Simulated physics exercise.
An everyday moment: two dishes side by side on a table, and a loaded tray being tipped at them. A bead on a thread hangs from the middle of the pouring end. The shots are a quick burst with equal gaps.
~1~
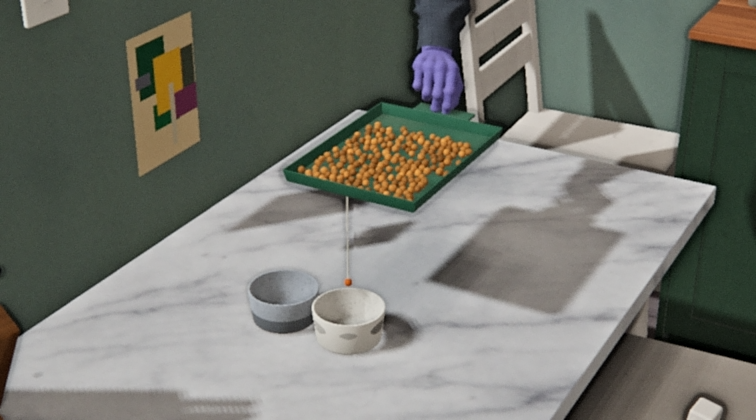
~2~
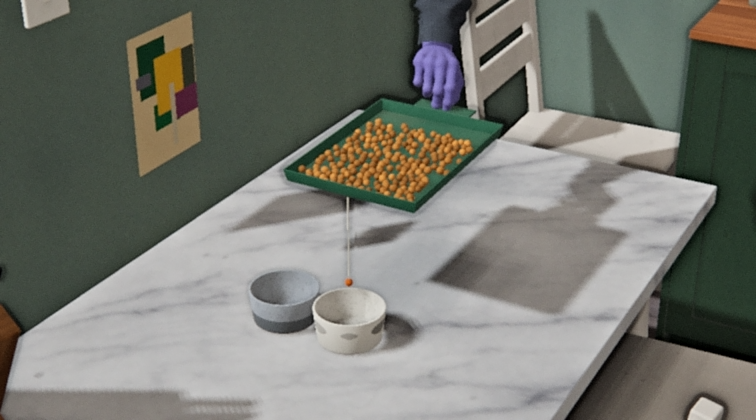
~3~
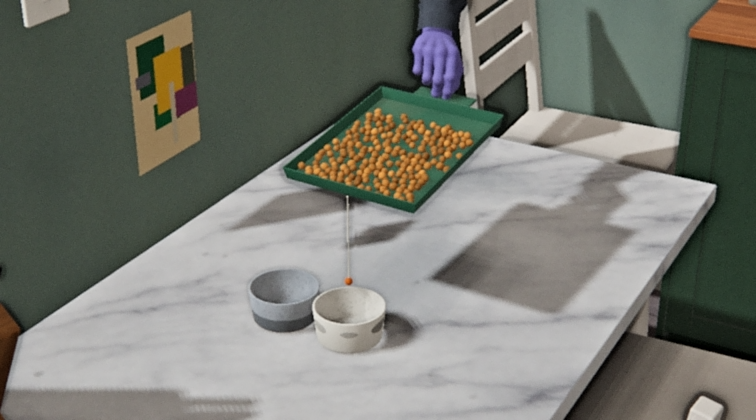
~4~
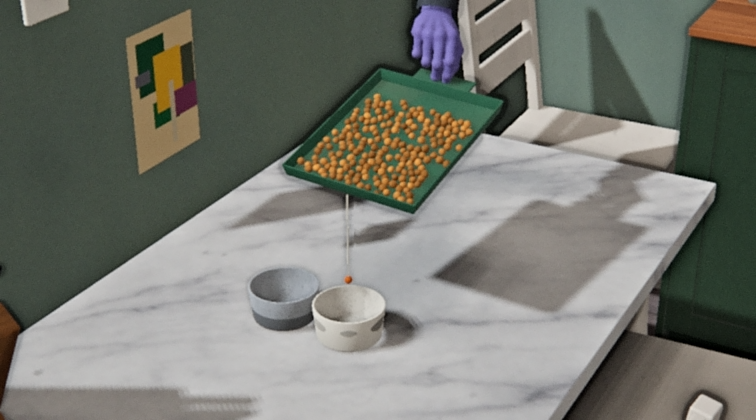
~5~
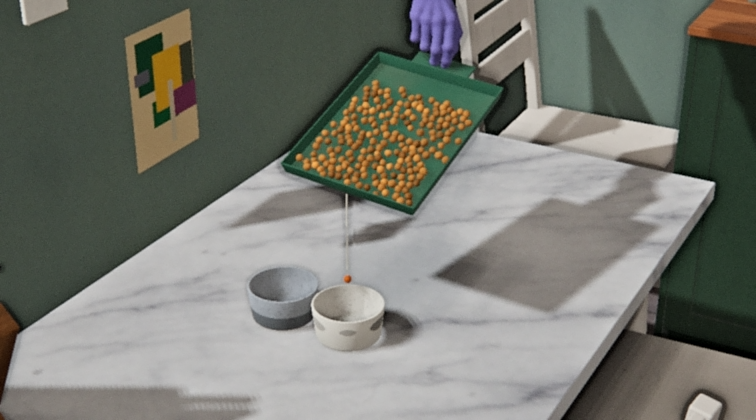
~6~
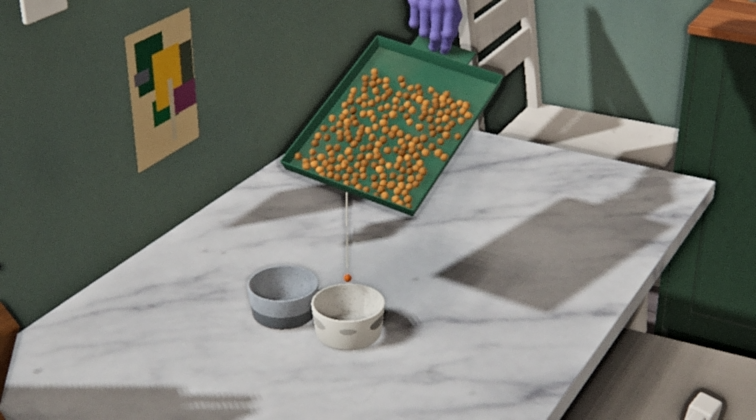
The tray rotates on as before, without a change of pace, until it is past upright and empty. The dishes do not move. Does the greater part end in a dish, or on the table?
Together they catch less than half.
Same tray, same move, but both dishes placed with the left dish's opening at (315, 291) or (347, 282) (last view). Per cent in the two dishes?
Roughly 70 per cent, and 40 per cent.
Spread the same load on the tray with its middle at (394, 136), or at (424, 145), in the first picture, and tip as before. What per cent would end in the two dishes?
In turn 20 and 20 in a hundred.
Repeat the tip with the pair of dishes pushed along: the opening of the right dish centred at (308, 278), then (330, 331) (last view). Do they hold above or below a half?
First the smaller part, then not half.
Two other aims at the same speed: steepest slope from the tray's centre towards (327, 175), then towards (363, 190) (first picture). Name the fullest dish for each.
The first try: The left-hand dish. The second: The right one.
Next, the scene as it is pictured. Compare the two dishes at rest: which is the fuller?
The winner is the dish on the right.
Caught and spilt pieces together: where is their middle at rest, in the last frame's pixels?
Around (380, 349).
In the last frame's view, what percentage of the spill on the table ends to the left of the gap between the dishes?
It comes to 10 per cent or so.
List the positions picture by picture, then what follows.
In the first picture, corners of the pouring end at (287, 169) and (413, 200), level; middle of the load at (386, 163), roasted chickpeas; left dish at (265, 316); right dish at (330, 336); bead on its thread at (348, 282).
In the second picture, corners of the pouring end at (287, 169) and (414, 201), level; middle of the load at (386, 162).
In the third picture, corners of the pouring end at (287, 167) and (414, 202), tipped barely, lowest at the right corner; middle of the load at (386, 157).
In the fourth picture, corners of the pouring end at (286, 164) and (413, 203), tipped a little, lowest at the right corner; middle of the load at (386, 150).
In the fifth picture, corners of the pouring end at (285, 162) and (412, 206), tipped clearly, lowest at the right corner; middle of the load at (384, 144).
In the sixth picture, corners of the pouring end at (284, 160) and (412, 207), tipped clearly, lowest at the right corner; middle of the load at (383, 140), about a third on the move; left dish at (264, 312); right dish at (330, 332).
Soon after the last picture, tray tipped steeply; nearly all on the tray; a stray few in the air.
A little later, tray tipped past a quarter turn; about a third on the tray; a small part in the right dish; a small part outside both; about half in the air.
Later still, tray tipped past a quarter turn; about a quarter in the right dish; most outside both.
At rest, tray tipped past a quarter turn; about a quarter in the right dish; none in the left dish; most outside both.
